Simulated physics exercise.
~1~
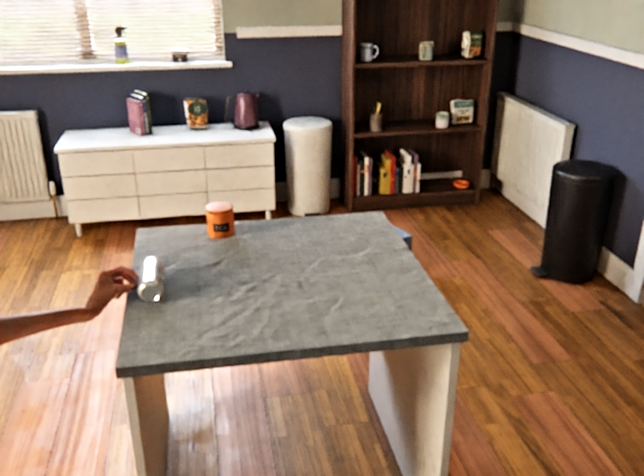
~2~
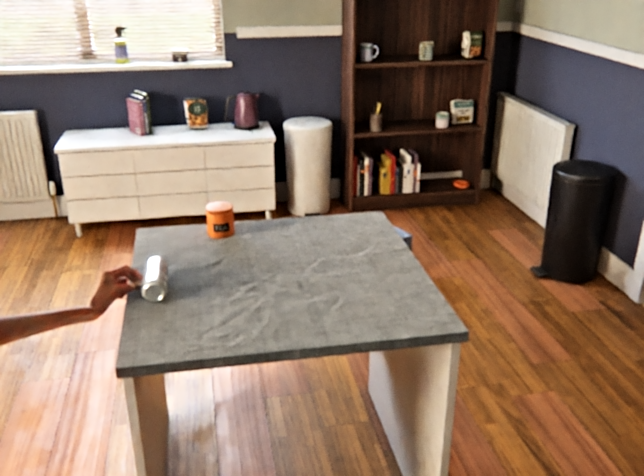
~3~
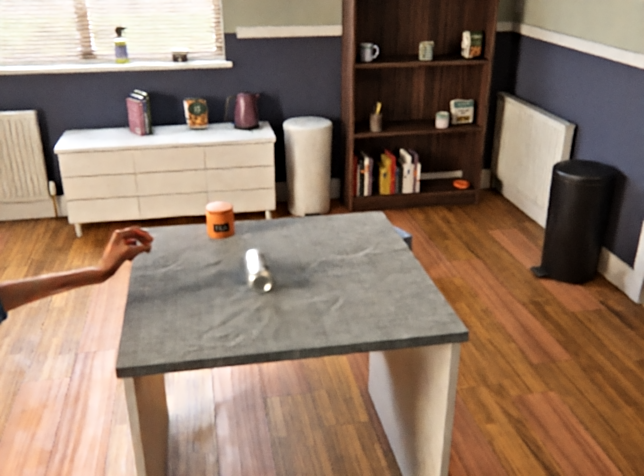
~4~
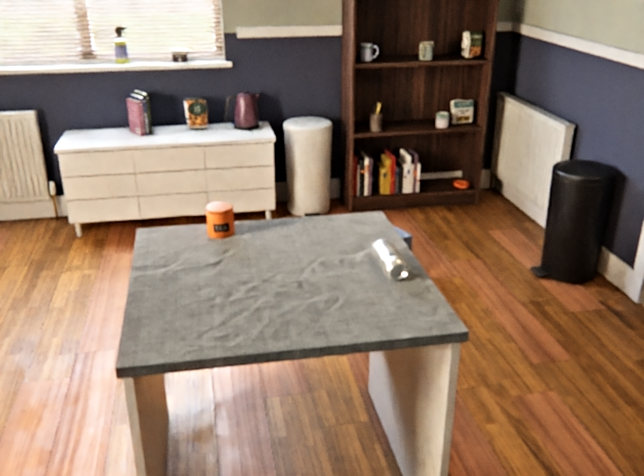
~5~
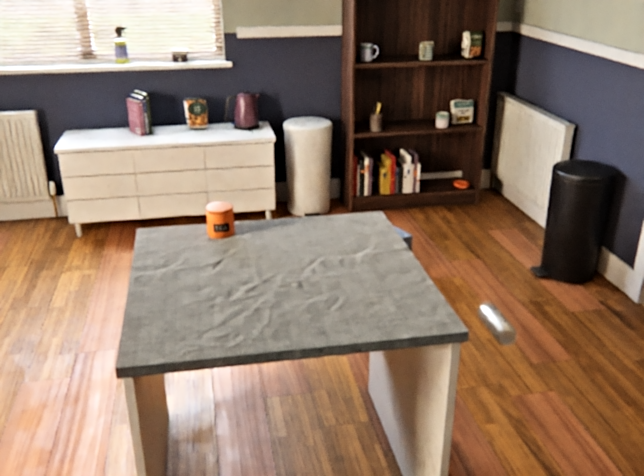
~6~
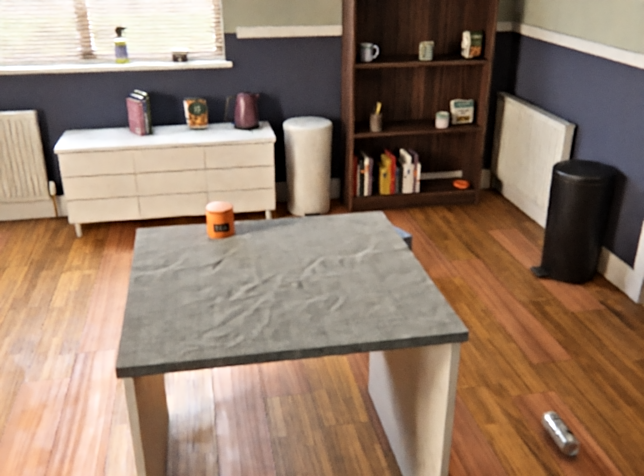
A hand pushed a white can lying on its side across a grey table and let go, and the can rolled right past an orange jar that stayed put, went off the right edge, and dropped toward the wooden floor.
